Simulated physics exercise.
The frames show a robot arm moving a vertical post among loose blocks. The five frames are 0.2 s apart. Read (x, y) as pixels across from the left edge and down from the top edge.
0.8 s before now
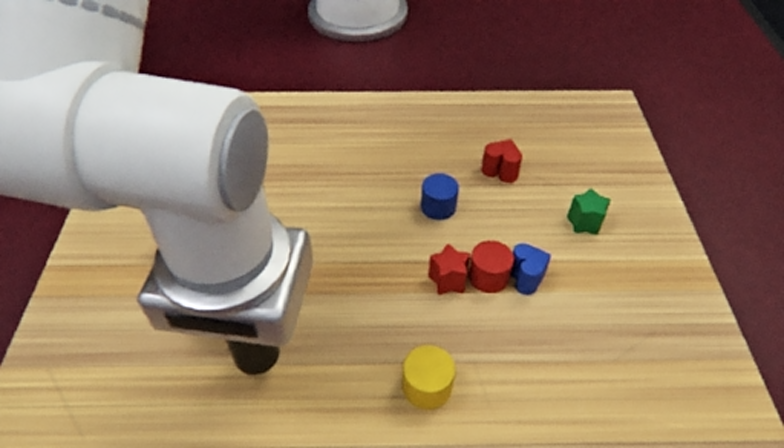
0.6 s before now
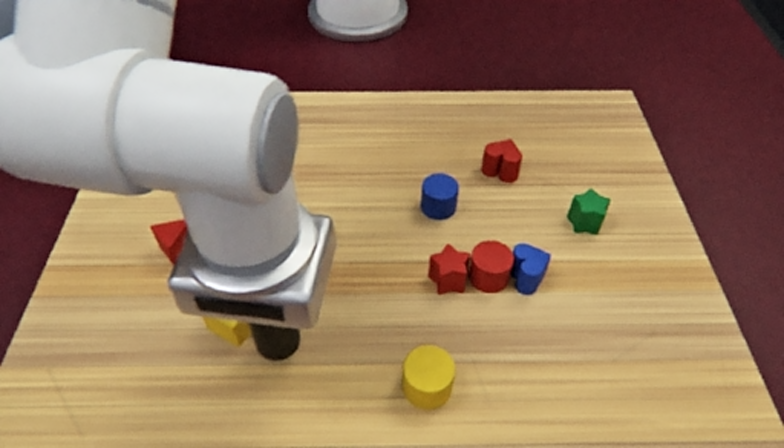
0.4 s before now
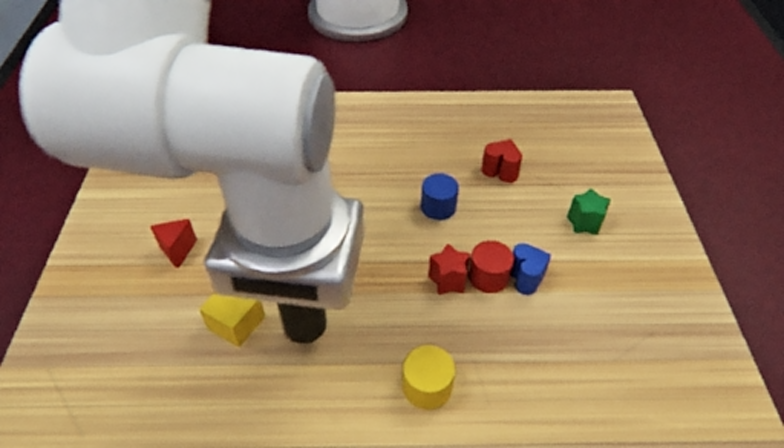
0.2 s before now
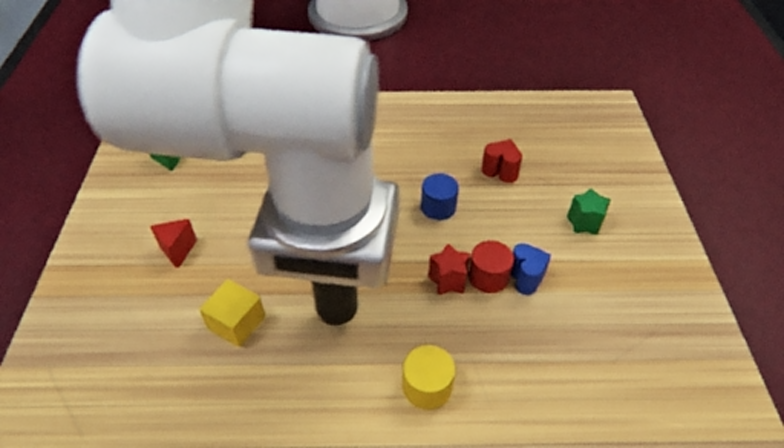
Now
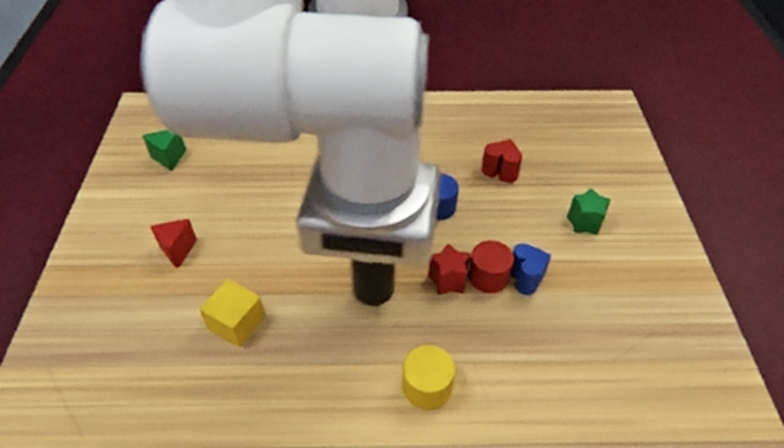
A white robot arm with a dark post glided right and slightly away across the wooden table, uncovering yellow, red and green blocks on the left, while all the loose blocks stayed still.
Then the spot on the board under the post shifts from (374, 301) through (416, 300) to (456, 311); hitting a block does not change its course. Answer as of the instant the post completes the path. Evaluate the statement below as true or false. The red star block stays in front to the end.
The statement is incorrect.
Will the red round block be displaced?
Going by the path, yes.
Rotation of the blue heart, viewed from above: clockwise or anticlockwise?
The answer is clockwise.
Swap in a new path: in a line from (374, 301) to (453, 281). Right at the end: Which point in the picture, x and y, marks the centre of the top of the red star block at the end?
At (481, 243).
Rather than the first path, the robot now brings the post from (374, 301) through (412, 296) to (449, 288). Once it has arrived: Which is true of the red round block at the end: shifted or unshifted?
From what I can tell, it won't keep its place.
The first path, step by step. Halfway along, post at (417, 289); nothing pushed yet.
At the end, post at (457, 300); yellow round block unmoved; red star block at (465, 263), turned 50° anticlockwise; red round block at (501, 250); blue heart at (536, 256), turned 20° clockwise.
